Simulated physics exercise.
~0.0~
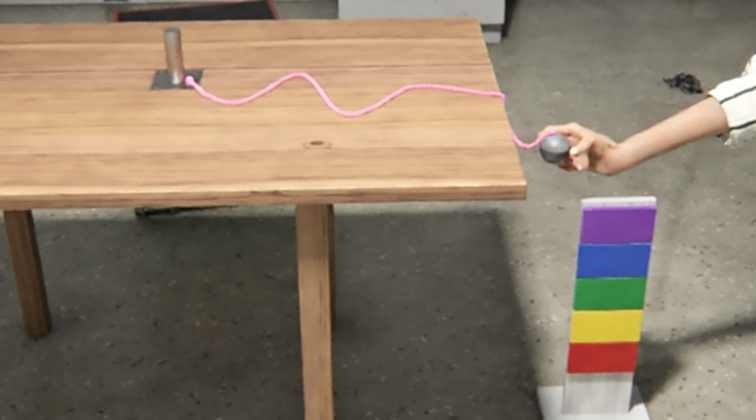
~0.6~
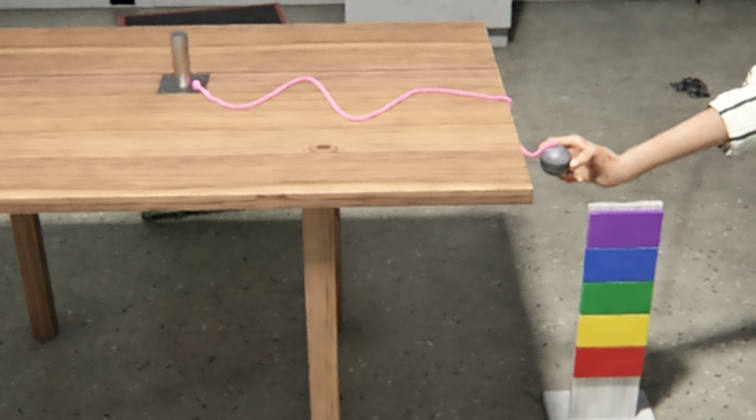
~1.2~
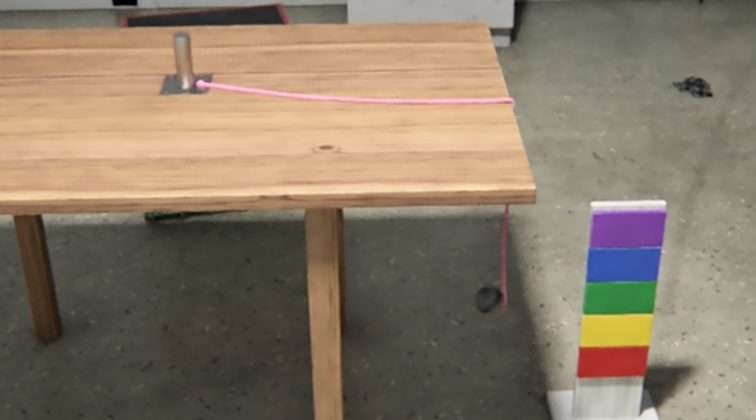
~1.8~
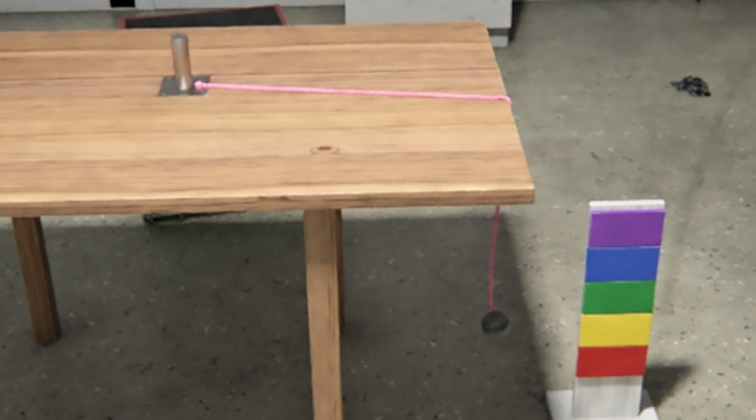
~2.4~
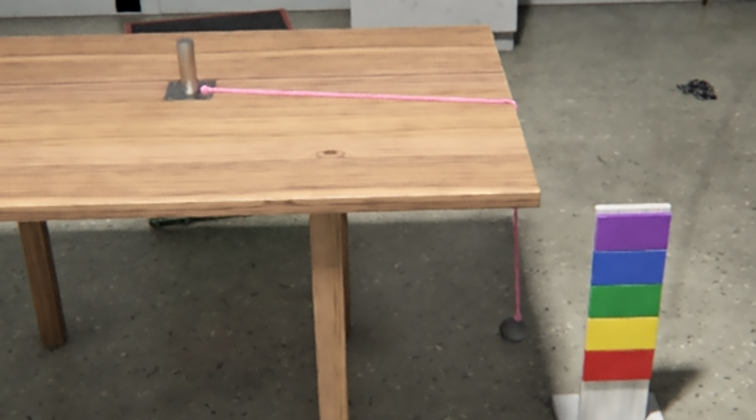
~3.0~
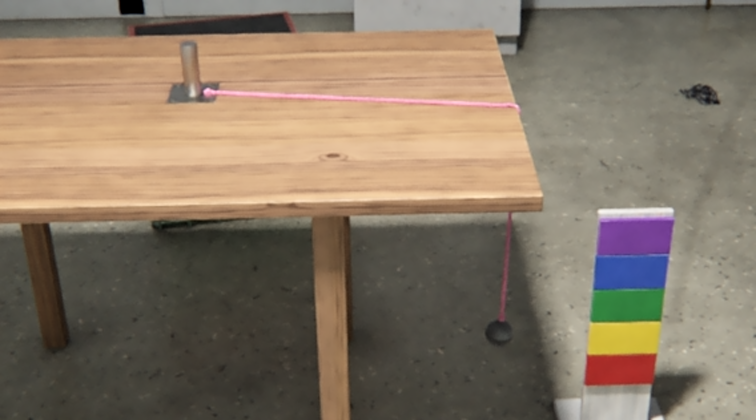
A hand reaching in from the right holds a grey ball just beyond the edge of a wooden table, seen from slightly above in a room with a speckled grey floor. A slack pink shoelace winds across the tabletop from a metal post on a plate to the ball. To the right stands a board striped purple, blue, green, yellow and red from top to bottom. The hand lets go and leaves view, and the ball drops below the tabletop, drawing the lace straight. It hangs over the edge, swaying slightly, and ends level with the yellow band.
